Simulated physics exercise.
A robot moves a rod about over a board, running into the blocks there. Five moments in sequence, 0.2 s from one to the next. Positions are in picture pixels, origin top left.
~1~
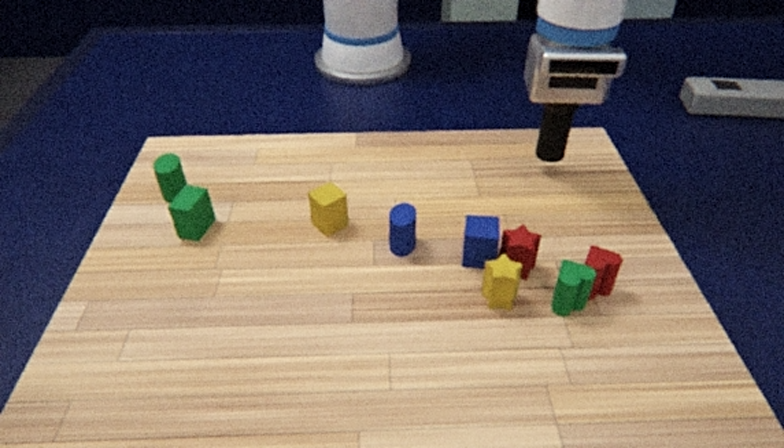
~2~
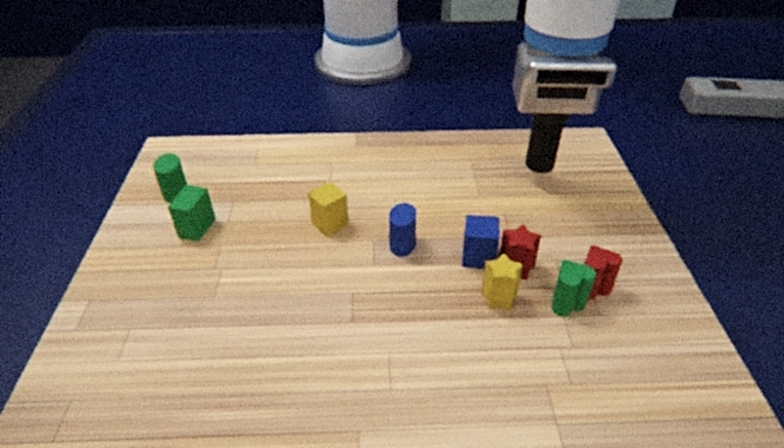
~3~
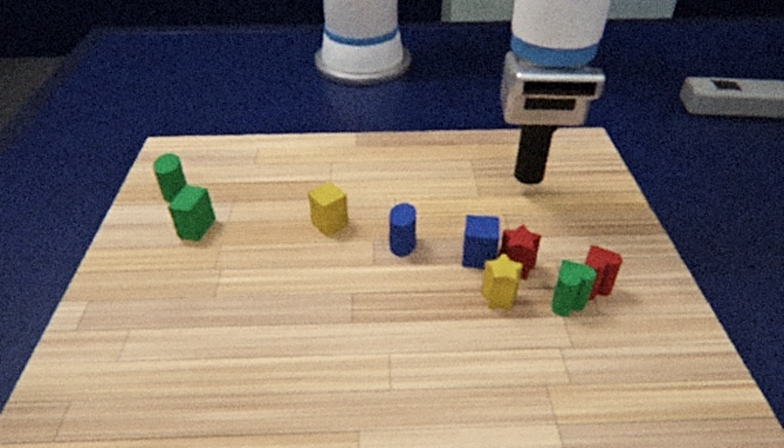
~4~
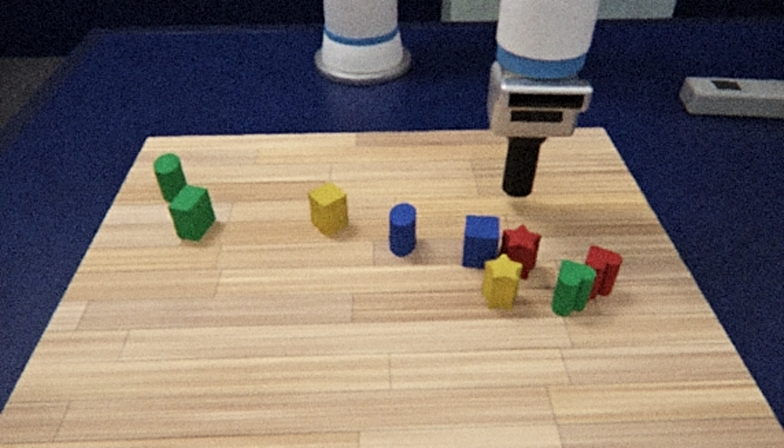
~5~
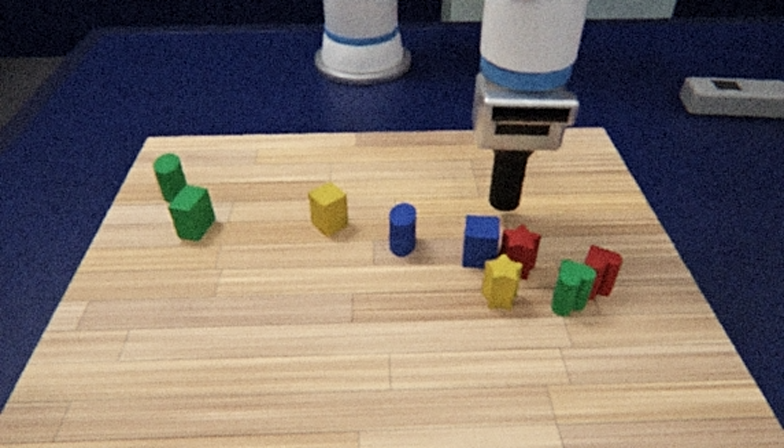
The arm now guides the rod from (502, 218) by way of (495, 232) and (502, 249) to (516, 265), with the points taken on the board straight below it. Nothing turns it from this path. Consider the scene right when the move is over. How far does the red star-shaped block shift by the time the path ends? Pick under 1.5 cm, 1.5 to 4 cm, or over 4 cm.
Offset: 1.5 to 4 cm.
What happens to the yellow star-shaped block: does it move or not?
That block stays.
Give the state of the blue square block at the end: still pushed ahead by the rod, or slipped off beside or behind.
The rod moves past it.
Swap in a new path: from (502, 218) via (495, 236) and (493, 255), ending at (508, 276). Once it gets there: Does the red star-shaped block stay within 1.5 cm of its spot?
No, that is not what happens.
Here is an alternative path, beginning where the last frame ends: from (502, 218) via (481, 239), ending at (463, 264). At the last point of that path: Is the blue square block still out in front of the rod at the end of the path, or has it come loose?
Looking at the end of the path, the blue square block is still being driven ahead.
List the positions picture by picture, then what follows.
Rod tip at (550, 155); block tops, blue square block at (483, 226); yellow star-shaped block at (504, 267); red star-shaped block at (522, 236), in the first frame.
Rod at (540, 166); blocks unchanged, in the second frame.
Rod at (529, 177); blocks unchanged, in the third frame.
Rod at (517, 189); blocks unchanged, in the fourth frame.
Rod at (504, 202); blue square block at (483, 226); yellow star-shaped block at (504, 267); red star-shaped block at (522, 236), in the fifth frame.
The first path, step by step. Halfway along, rod at (499, 225); blue square block at (482, 228).
At the end, rod at (519, 249); blue square block at (483, 235), turned 50° clockwise; yellow star-shaped block in place; red star-shaped block at (539, 254).
